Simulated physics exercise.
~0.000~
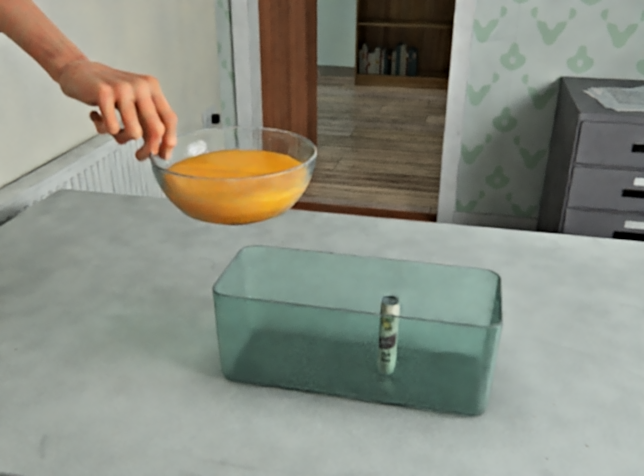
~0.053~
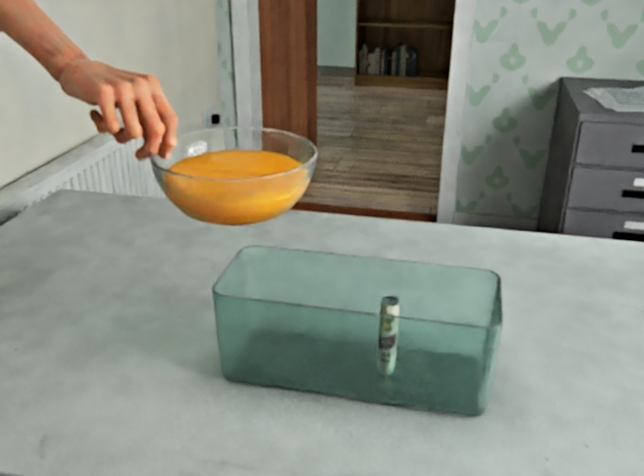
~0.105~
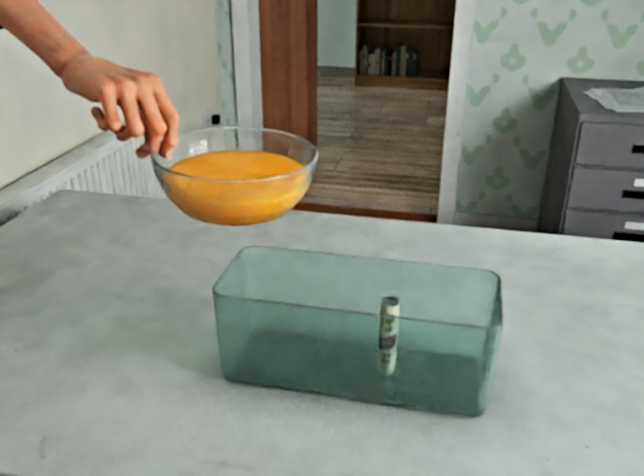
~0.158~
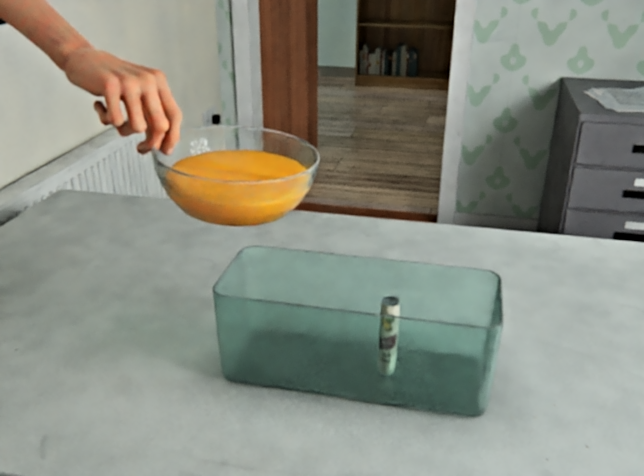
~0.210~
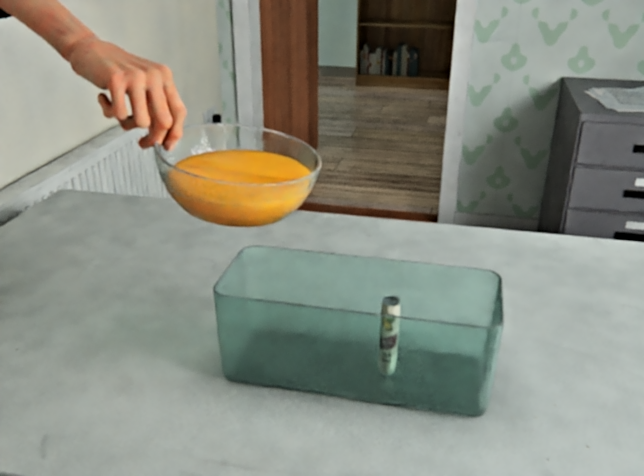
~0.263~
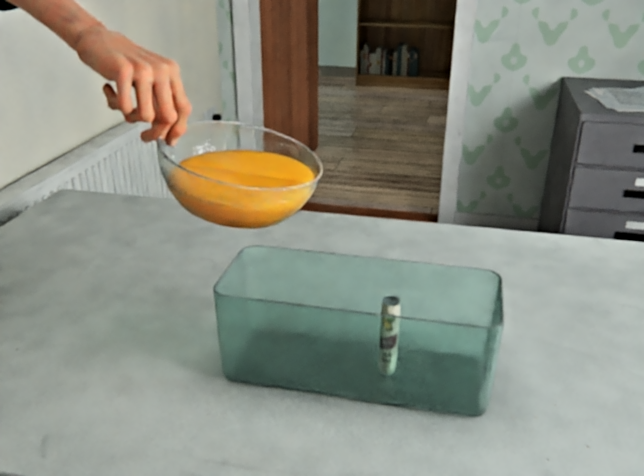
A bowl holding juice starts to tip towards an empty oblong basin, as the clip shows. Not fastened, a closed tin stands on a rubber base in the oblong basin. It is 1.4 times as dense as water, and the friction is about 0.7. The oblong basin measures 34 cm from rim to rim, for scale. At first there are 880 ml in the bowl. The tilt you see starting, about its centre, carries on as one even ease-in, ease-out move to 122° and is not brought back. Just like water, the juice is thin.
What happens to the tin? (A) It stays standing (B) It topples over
The answer is A.
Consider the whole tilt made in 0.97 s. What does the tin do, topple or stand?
So the tin will tip over.
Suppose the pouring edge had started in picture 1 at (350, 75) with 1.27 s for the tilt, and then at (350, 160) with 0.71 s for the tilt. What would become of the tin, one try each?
The tin stays vertical the first time and overturns the second time.
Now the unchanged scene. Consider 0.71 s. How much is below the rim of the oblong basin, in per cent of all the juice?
Some 34 per cent.
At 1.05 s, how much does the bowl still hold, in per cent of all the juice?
0 %.
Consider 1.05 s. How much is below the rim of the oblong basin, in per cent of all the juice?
Some 98 percent of the total.
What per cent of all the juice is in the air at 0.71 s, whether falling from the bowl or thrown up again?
Some 32 % is the figure.
After 0.71 s the tilt is 73° and 34 per cent is still to pour; the tin stands where it began.
After 1.05 s the tilt is 113° and 0 per cent is still to pour; the tin stands where it began.
After 1.39 s the tilt is 122° and 0 per cent is still to pour; the tin stands where it began.
After 1.77 s the tilt is 122° and 0 per cent is still to pour; the tin stands where it began.
In the end the tin stands where it began.
